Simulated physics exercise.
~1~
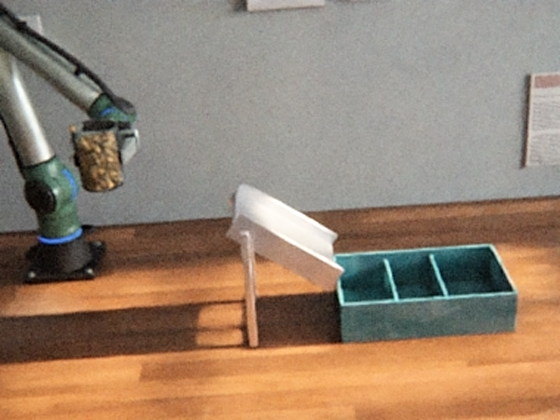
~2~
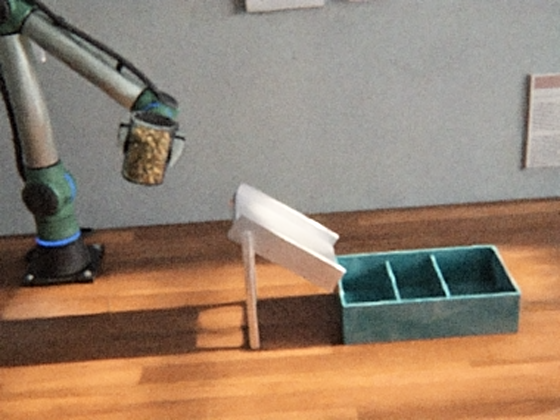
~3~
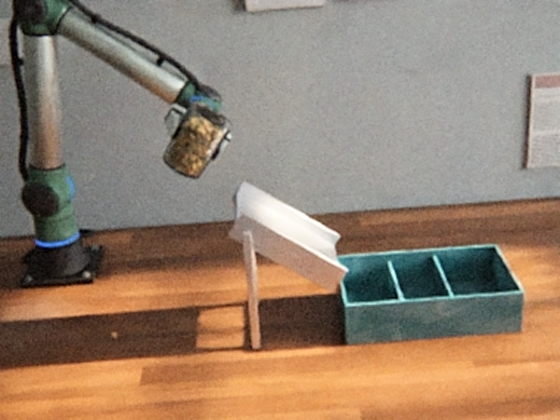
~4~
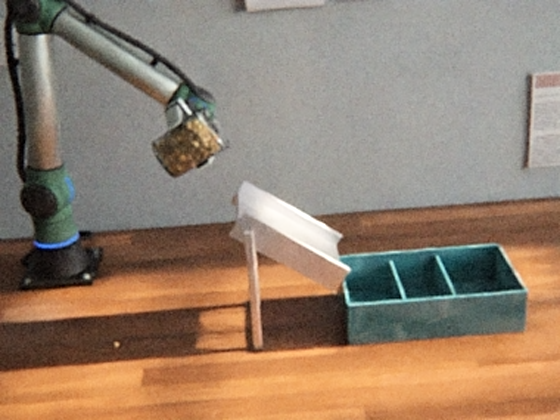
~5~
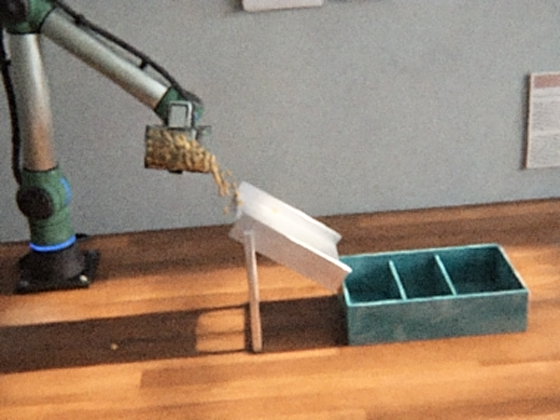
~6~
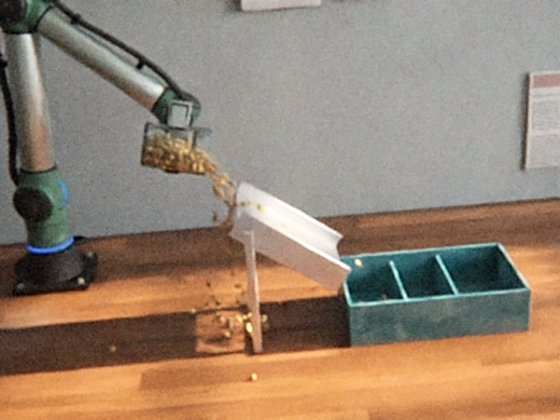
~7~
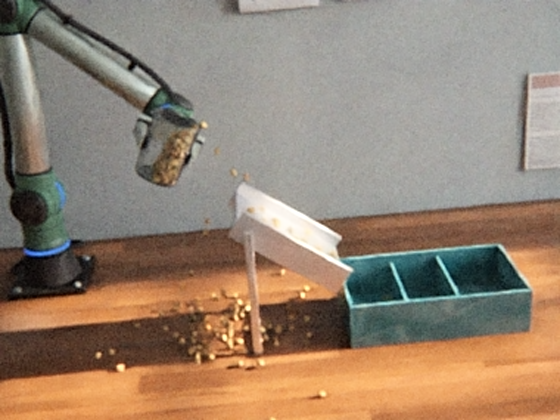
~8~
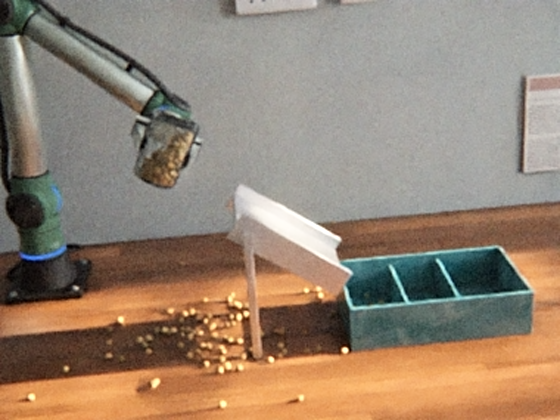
A robotic arm carries a clear container of small golden pieces to the right, toward a tilted white chute that slopes down to a green box with three compartments. It tips the container forward, draws back slightly to the left, and tilts further until the pieces pour out near the chute's upper end. Some slide down toward the box, but many miss and fall around the chute's support, scattering across the wooden table. The arm then turns the container back toward upright, stopping the pour. It ends still leaning and partly full, with spilled pieces spread over the tabletop.
